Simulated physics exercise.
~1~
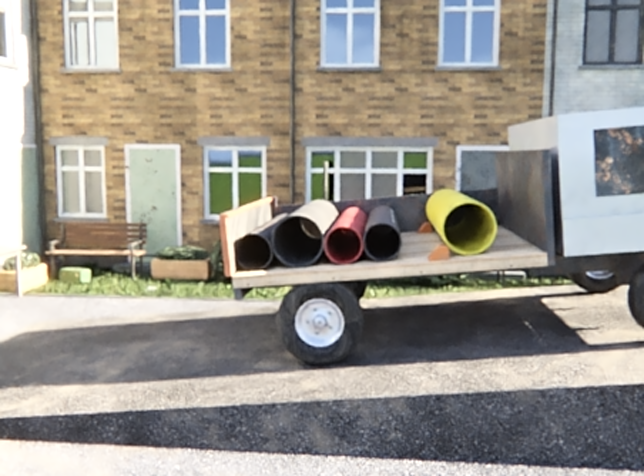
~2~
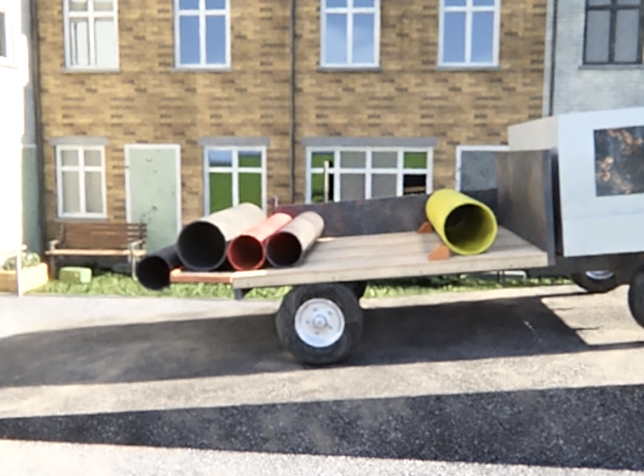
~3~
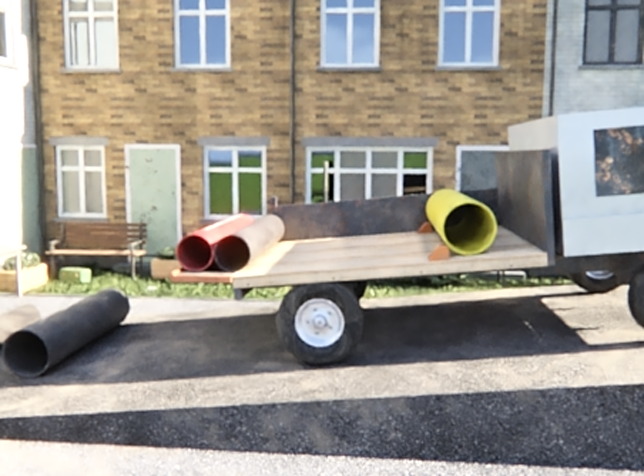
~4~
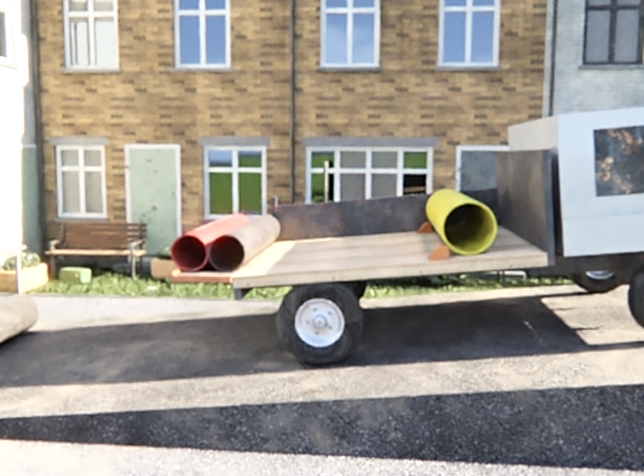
Four pipes on a sloping flatbed truck rolled left as its tailgate dropped, and two dark-mouthed ones tumbled onto the road and rolled away, while two reddish pipes ended up resting on the lowered gate and the yellow one stayed behind its orange chock.
